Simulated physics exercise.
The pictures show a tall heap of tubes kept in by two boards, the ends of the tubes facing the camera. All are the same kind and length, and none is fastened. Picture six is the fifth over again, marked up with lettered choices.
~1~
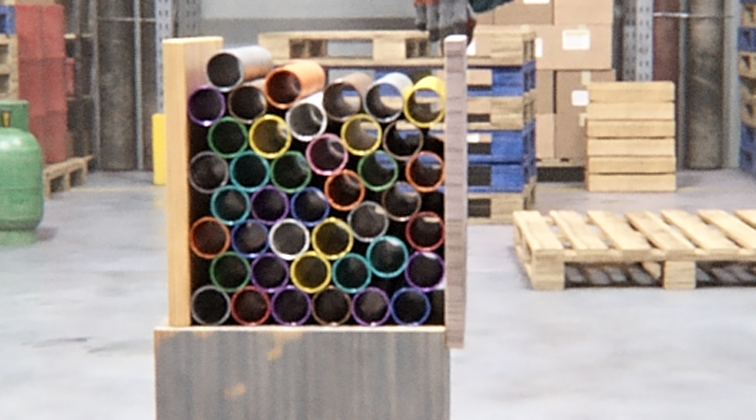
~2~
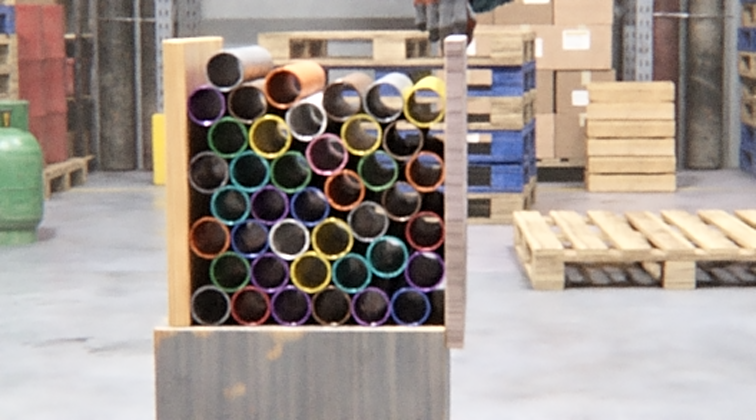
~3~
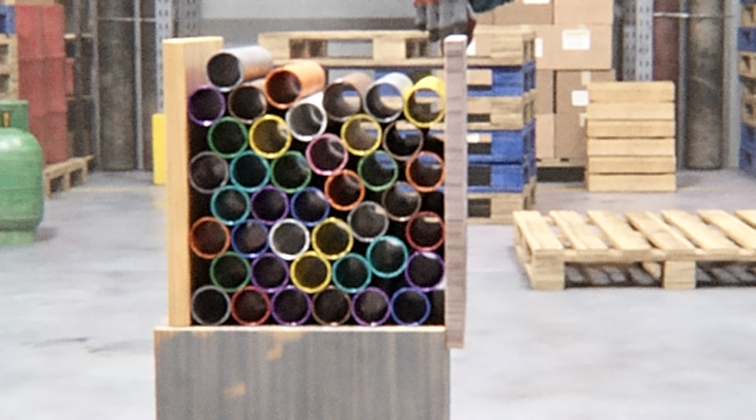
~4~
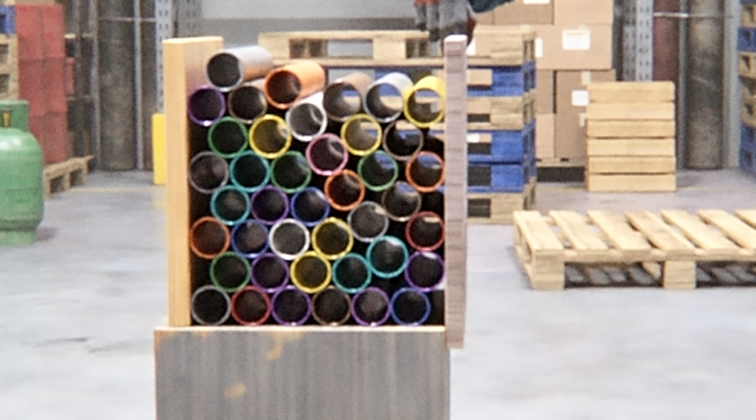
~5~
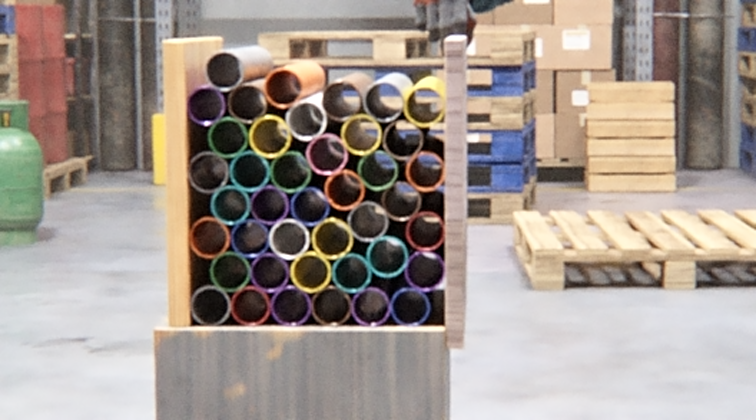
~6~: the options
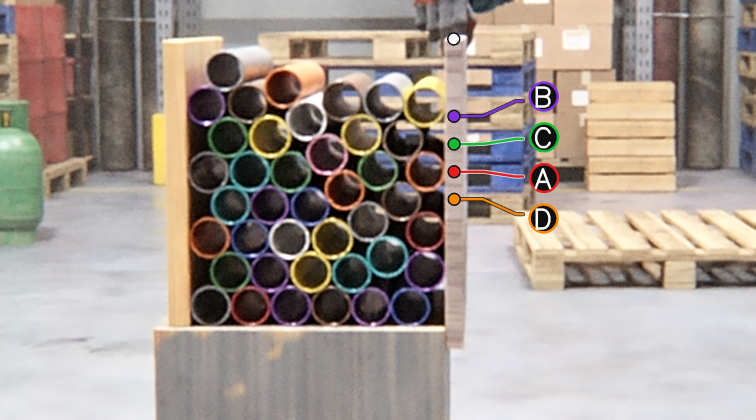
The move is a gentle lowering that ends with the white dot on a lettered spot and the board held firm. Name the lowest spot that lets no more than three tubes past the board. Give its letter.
Mark D is as low as it can go.
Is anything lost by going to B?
No.
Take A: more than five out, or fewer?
At A, fewer than five.
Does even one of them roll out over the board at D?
Yes, at D.
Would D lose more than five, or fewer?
At D, fewer than five.
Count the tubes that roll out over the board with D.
The count is one.
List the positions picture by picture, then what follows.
A blue tube (410, 307); a green tube (231, 272); an orange tube (209, 238), in the first picture.
An orange tube (209, 238); a turquoise tube (231, 205), in the second picture.
A green tube (291, 172); a yellow tube (362, 135), in the third picture.
A yellow tube (425, 106); a grey tube (224, 71), in the fourth picture.
Side board (457, 180); a blue tube (410, 307), in the fifth picture.
On the marked copy, A at (454, 172); B at (454, 117); C at (454, 144); D at (454, 200); the white dot at (453, 39).
With D. Early on, top of the board (445, 110).
Further on, top of the board (445, 191).
At the end, top of the board (445, 199), one out over the board.
As for the rest, A one out over the board; B none out over the board; C none out over the board.
